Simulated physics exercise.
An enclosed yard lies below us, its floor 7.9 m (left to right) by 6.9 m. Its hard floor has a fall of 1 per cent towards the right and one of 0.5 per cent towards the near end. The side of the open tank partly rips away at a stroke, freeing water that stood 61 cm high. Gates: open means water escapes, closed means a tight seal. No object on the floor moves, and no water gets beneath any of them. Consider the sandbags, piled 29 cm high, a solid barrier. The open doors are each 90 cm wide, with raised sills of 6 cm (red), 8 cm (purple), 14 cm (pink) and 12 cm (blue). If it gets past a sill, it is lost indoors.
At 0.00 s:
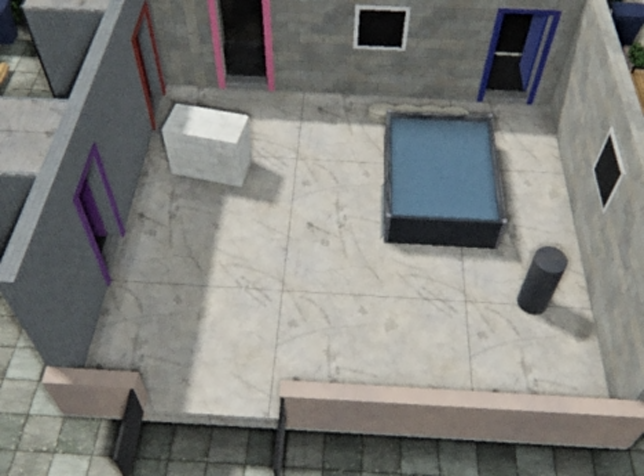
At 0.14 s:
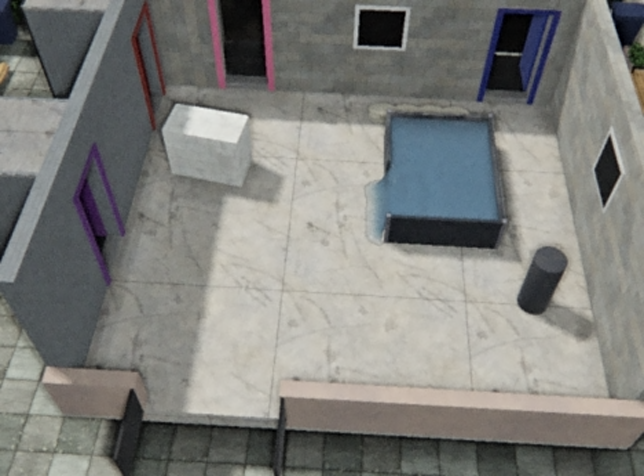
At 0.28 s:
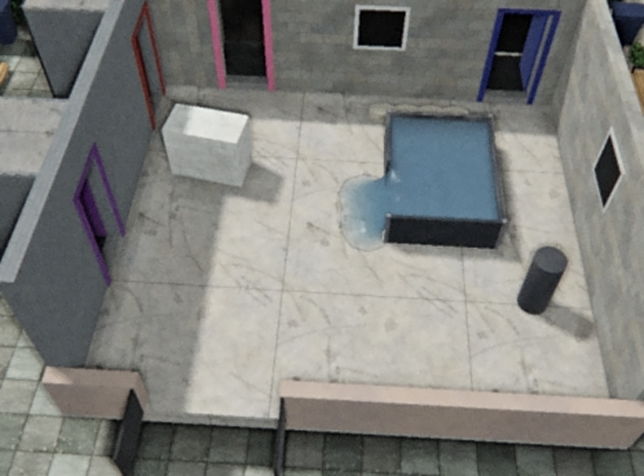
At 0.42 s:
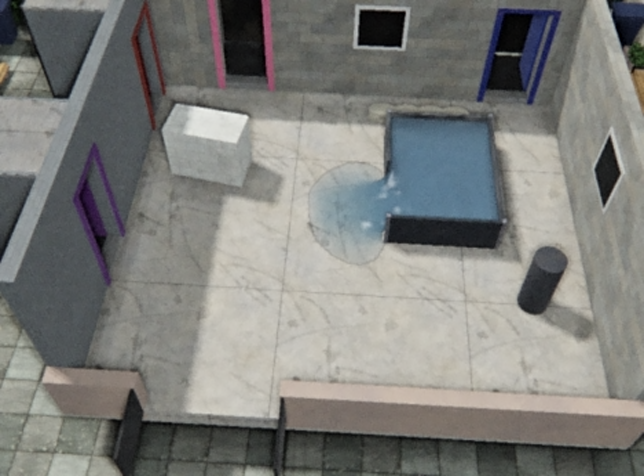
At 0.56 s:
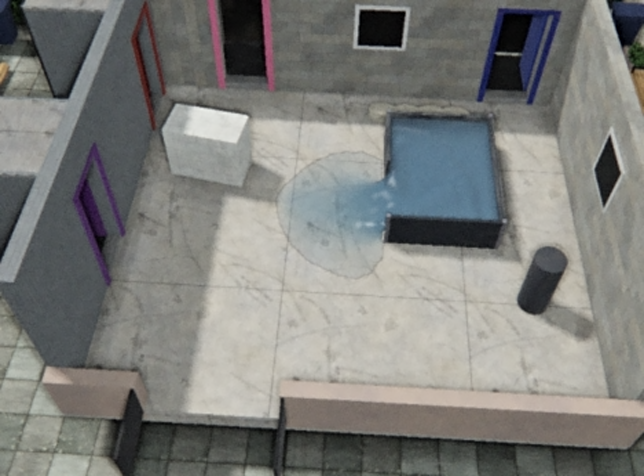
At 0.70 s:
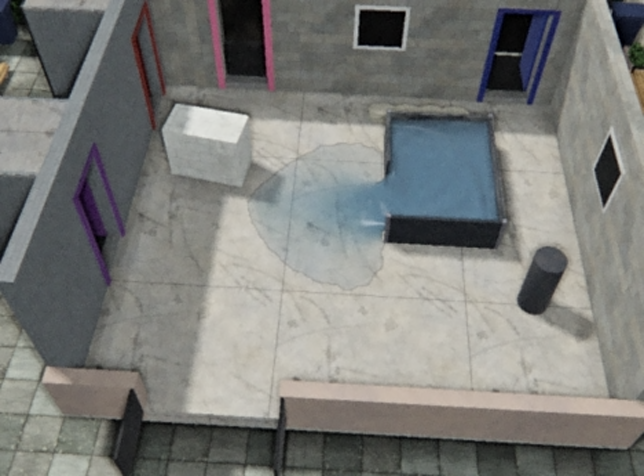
In the video, an open tank of blue water stands in a walled yard with a pale block and a dark cylinder; its left side gives way and water pours out, spreading leftward across the floor in a widening, rounded sheet.
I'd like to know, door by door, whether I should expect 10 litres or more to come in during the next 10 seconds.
One by one: Red door: Outstrips the figure; purple door: Outstrips the figure; pink door: Lags behind the figure; blue door: Lags behind the figure.
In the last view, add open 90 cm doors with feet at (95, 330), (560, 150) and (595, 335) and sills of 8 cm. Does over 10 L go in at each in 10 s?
In turn: Beyond it, short of it, short of it.
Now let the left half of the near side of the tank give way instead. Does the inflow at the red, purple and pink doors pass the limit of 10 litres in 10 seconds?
Then it goes red fine, purple fine, pink fine.
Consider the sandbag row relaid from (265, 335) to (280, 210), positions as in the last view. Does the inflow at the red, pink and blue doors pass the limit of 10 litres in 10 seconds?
Then: Red above, pink not over, blue below.
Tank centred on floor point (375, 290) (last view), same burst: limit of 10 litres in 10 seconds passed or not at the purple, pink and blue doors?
Lab note: Purple door limit exceeded; pink door limit not exceeded; blue door limit not exceeded.
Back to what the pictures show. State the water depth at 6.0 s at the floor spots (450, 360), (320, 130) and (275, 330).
0, 2, 2 cm.
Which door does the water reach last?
Last: Blue.
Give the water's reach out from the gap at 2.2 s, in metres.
Roughly 5.2 m.
After 1.4 s water covers 25 % of the floor and is deepest (33 cm) near (374, 227); red door not reached, purple door not reached, pink door not reached, blue door not reached.
After 2.2 s water covers 40 % of the floor and is deepest (26 cm) near (374, 219); red door not reached, purple door 18 cm at the sill, 8 L in, pink door not reached, blue door not reached.
After 3.5 s water covers 50 % of the floor and is deepest (26 cm) near (79, 390); red door 6 cm at the sill, 0 L in, purple door 18 cm at the sill, 67 L in, pink door 11 cm at the sill, 0 L in, blue door not reached.
After 6.0 s water covers 60 % of the floor and is deepest (16 cm) near (79, 390); red door 9 cm at the sill, 17 L in, purple door 11 cm at the sill, 118 L in, pink door 8 cm at the sill, 0 L in, blue door not reached.
After 10.0 s water covers 85 % of the floor and is deepest (9 cm) near (367, 114); red door 4 cm at the sill, 25 L in, purple door 5 cm at the sill, 123 L in, pink door 5 cm at the sill, 0 L in, blue door 3 cm at the sill, 0 L in.
